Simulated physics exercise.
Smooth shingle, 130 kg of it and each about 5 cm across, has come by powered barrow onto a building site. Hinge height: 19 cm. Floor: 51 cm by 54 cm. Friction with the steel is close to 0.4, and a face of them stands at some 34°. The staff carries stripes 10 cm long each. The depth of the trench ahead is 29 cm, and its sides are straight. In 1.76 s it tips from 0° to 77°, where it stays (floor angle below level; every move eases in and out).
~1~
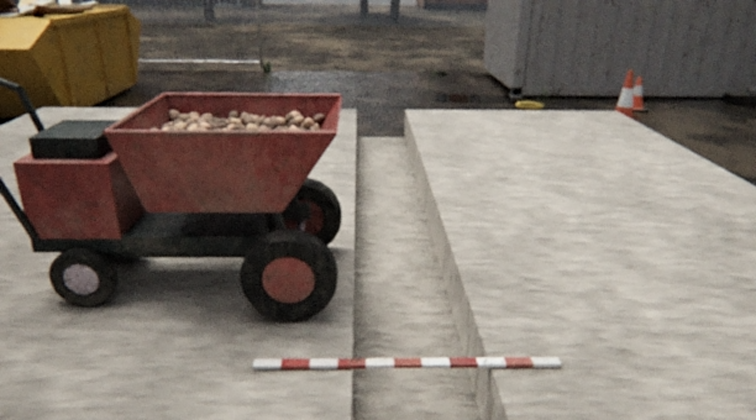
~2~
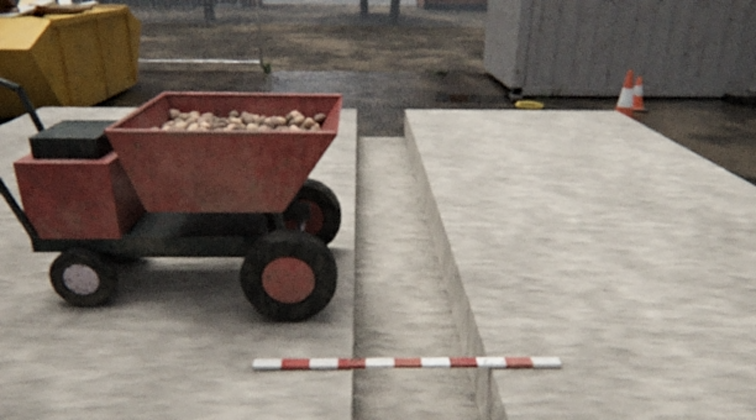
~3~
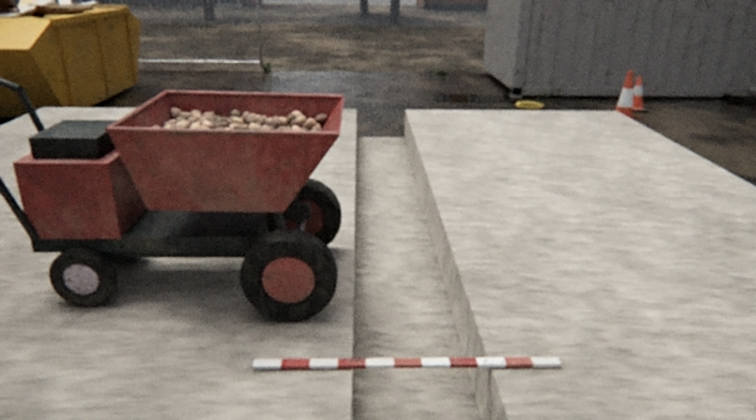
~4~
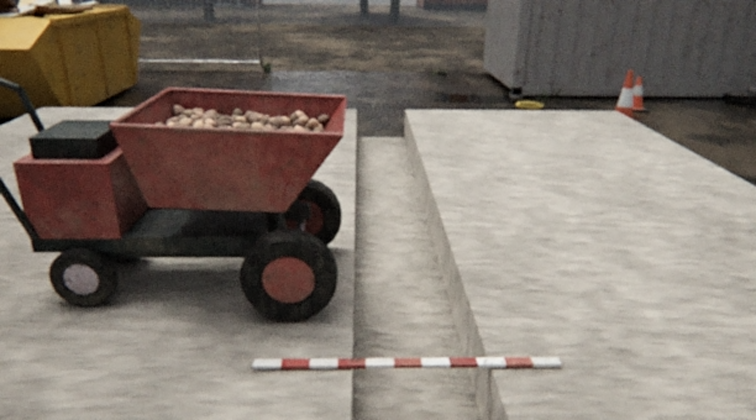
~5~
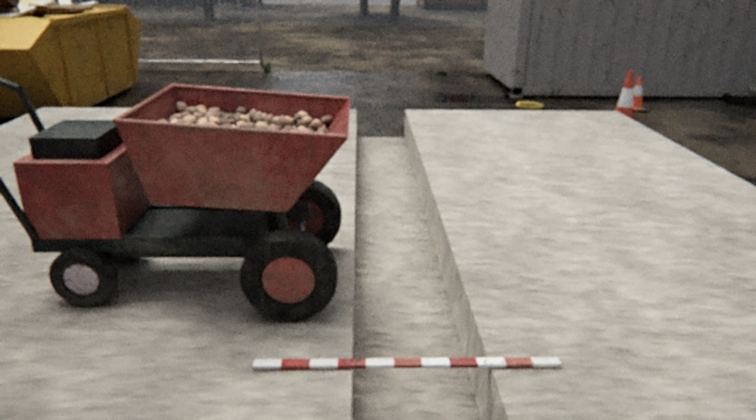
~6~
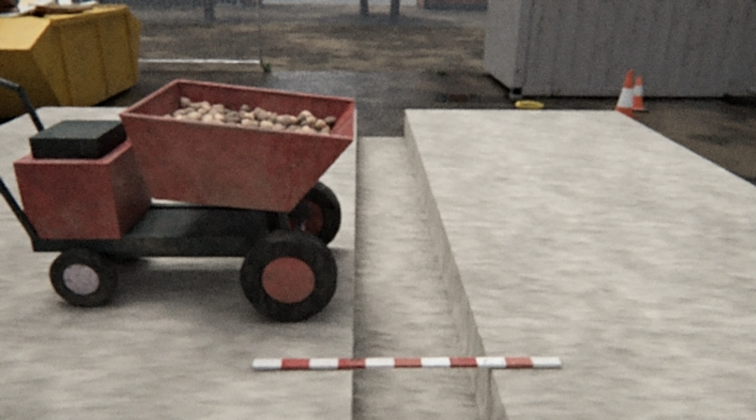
On a building site, a red barrow's tray of shingle tilts slightly down toward the right.
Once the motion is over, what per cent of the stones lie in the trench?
47 %.
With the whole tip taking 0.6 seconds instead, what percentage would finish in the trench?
Roughly 30 per cent.
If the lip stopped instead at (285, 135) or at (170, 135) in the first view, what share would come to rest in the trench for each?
It'd be around 95 per cent and after that around 70 per cent.
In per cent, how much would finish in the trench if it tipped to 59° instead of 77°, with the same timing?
Share in trench: Approx. 35%.
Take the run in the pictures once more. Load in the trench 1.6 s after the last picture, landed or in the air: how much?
20 per cent or so by then.
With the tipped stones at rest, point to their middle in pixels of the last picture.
About (474, 276).
Then, 1.0 s after the last picture the floor is at 65°, 97 % in the tray, 3 % in the trench, 1 % past the trench; the foremost stones are at (471, 256).
Then, 1.6 s after the last picture the floor is at 77°, 38 % in the tray, 18 % in the trench, 44 % past the trench; the foremost stones are at (598, 267).
Then, 1.9 s after the last picture the floor is at 77°, 13 % in the tray, 32 % in the trench, 55 % past the trench; the foremost stones are at (645, 258).
Then, 3.9 s after the last picture the floor is at 77°, 0 % in the tray, 47 % in the trench, 53 % past the trench; the foremost stones are at (660, 256).
